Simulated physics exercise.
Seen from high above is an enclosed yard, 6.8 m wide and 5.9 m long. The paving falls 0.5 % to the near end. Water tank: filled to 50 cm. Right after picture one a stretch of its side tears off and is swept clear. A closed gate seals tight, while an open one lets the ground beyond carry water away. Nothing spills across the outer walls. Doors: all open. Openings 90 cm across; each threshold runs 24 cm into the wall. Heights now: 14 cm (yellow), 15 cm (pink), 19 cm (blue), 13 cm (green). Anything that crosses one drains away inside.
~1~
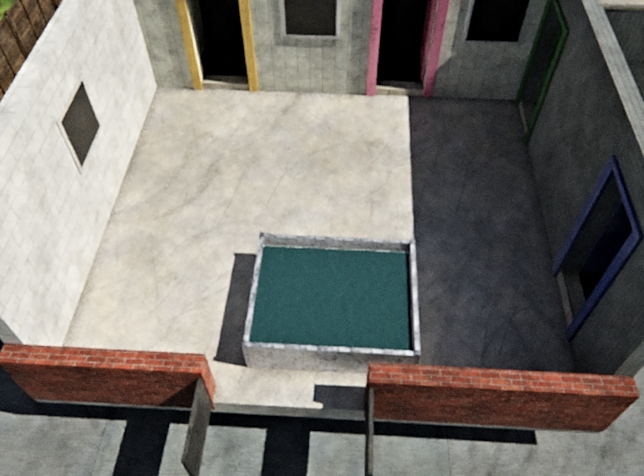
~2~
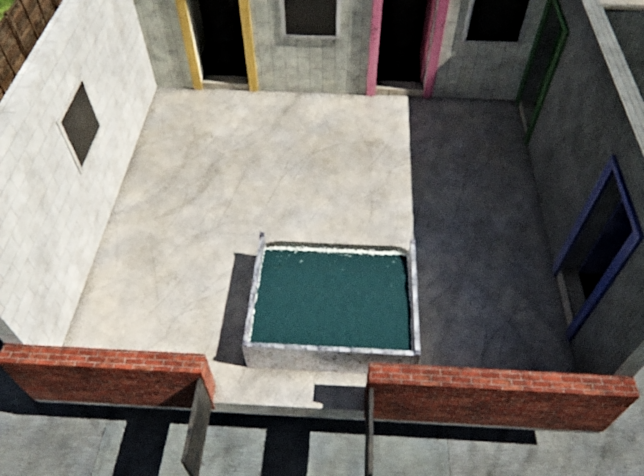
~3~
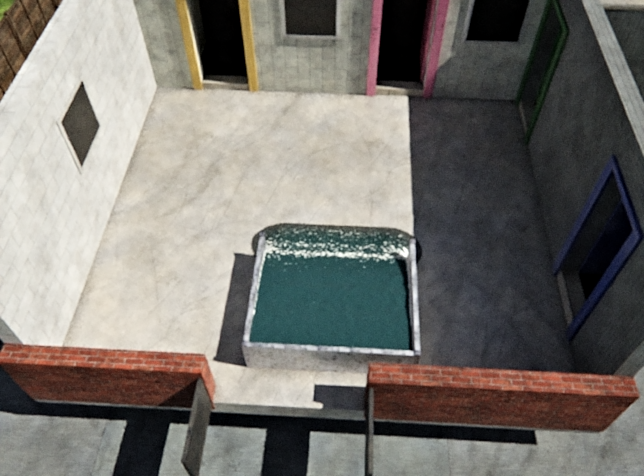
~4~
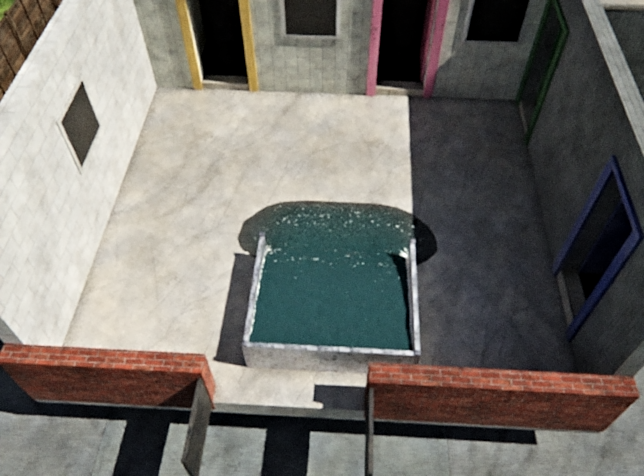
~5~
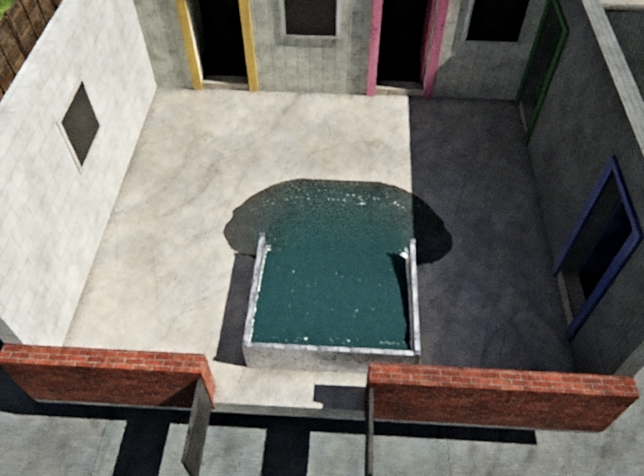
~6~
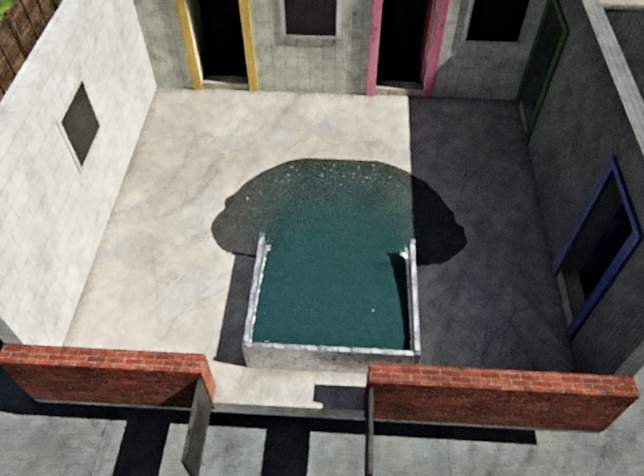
To begin with, a walled yard seen from above holds a still, rectangular tank of dark green water. The far side of the tank gives way and water pours out over it, foaming white. The water then spreads across the paving in a widening, rounded sheet toward the back and both sides.
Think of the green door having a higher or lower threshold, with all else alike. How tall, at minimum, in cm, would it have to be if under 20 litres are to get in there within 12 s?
It would need to be about 13.5 cm tall.
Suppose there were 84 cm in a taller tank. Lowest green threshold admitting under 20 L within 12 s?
You'd need a step of close to 23 cm.
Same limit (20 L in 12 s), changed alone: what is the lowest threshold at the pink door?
Pink: 14.0 cm.
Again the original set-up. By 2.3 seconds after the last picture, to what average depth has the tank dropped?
Near 10 cm, averaged.
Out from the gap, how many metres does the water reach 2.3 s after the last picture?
5.2 m.
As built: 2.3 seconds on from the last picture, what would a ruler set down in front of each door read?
In cm: Yellow 14, pink 17, blue 0, green 13.
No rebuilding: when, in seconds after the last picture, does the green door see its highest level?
2.8 s.
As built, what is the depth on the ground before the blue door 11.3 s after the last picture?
Some 7.0 centimetres.
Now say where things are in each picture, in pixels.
The first frame shows the water tank at (334, 293) is whole and still, 50 cm deep; the green door at (538, 76) is dry.
In the second frame, water pours out on the far side and has run 0.3 m, to a hidden place; about 6 cm deep outside, 50 cm at the back.
In the third frame, the gap is on the far side, the front 0.6 m out at (277, 228); the back of the water tank holds 50 cm.
In the fourth frame, the gap is on the far side, the front 1.1 m out at (295, 206); the back of the water tank holds 50 cm.
In the fifth frame, the front is at (294, 183), 1.6 m from the gap on the far side; 4.0 m2 of floor is wet, 44 cm left at the back.
In the sixth frame, the front is at (304, 163), 2.1 m from the gap on the far side; 5.6 m2 of floor is wet, 42 cm left at the back; 2.5 m in a straight line remain to the green door at (538, 76).
Then, 0.7 s after the last picture water covers 35 % of the floor, deepest (19 cm) near (302, 251); it has not reached the green door.
Then, 2.3 s after the last picture water covers 55 % of the floor, deepest (22 cm) near (513, 110); 13 cm at the green door, 0 litres in over its 13 cm threshold.
Then, 11.3 s after the last picture water covers 95 % of the floor, deepest (8 cm) near (108, 378); 2 cm at the green door, 21 litres in over its 13 cm threshold.
At the green door as built, the water peaked near 19 cm, 2.9 s after the last picture.
With a threshold of 11 cm, 33 litres would have come in within the 12 s; with 15 cm, 12 litres. So under 20 litres takes about 13.5 cm.
